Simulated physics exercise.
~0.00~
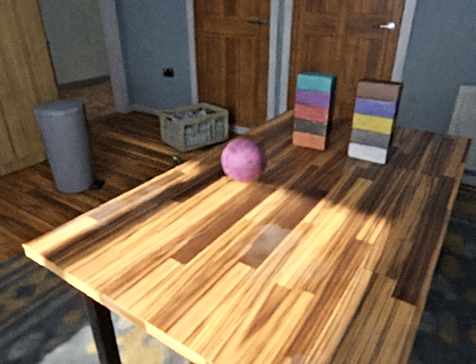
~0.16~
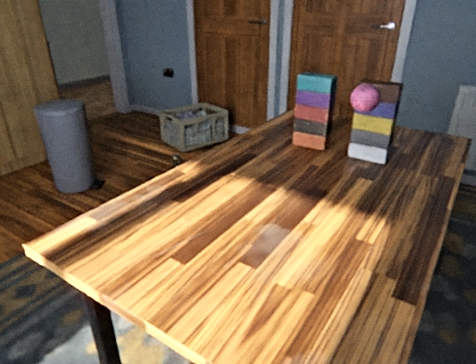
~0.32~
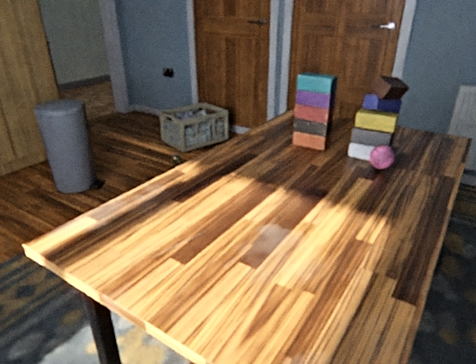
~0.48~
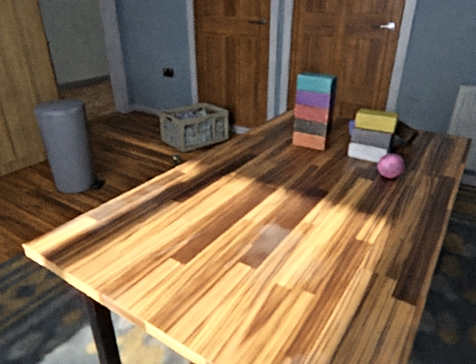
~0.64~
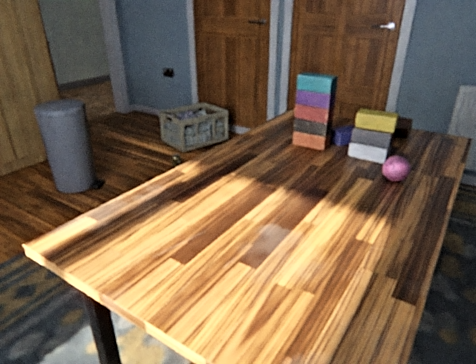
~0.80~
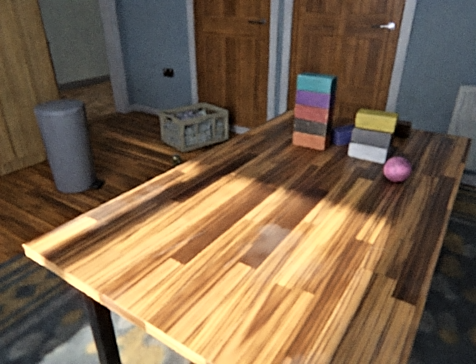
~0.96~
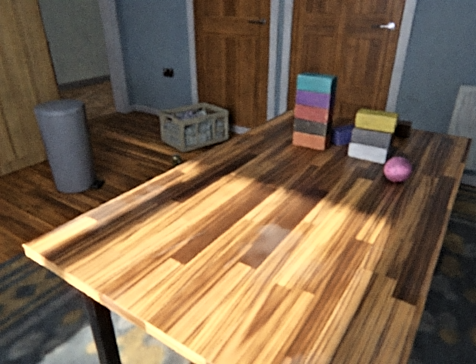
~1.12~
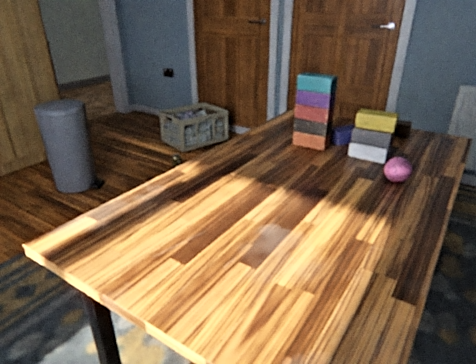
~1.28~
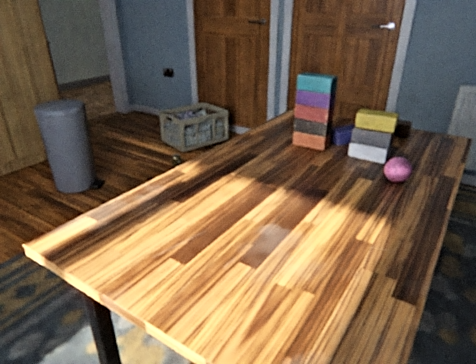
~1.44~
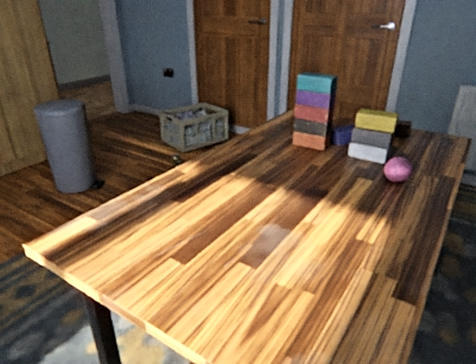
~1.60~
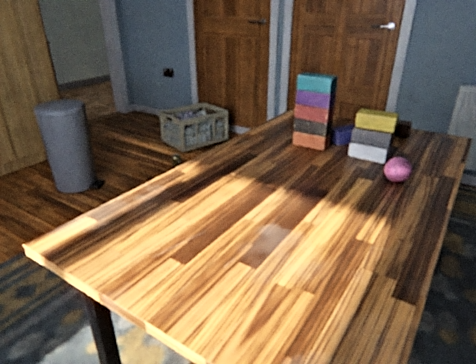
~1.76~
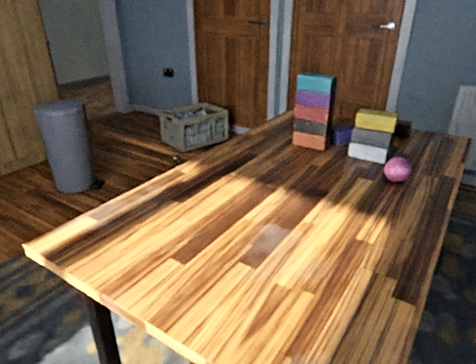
The footage shows a pink ball flying rightward over a wooden table into the right of two stacks of coloured blocks, knocking its brown and blue blocks off. The ball drops and comes to rest beside the shortened stack, while the left stack stays standing.
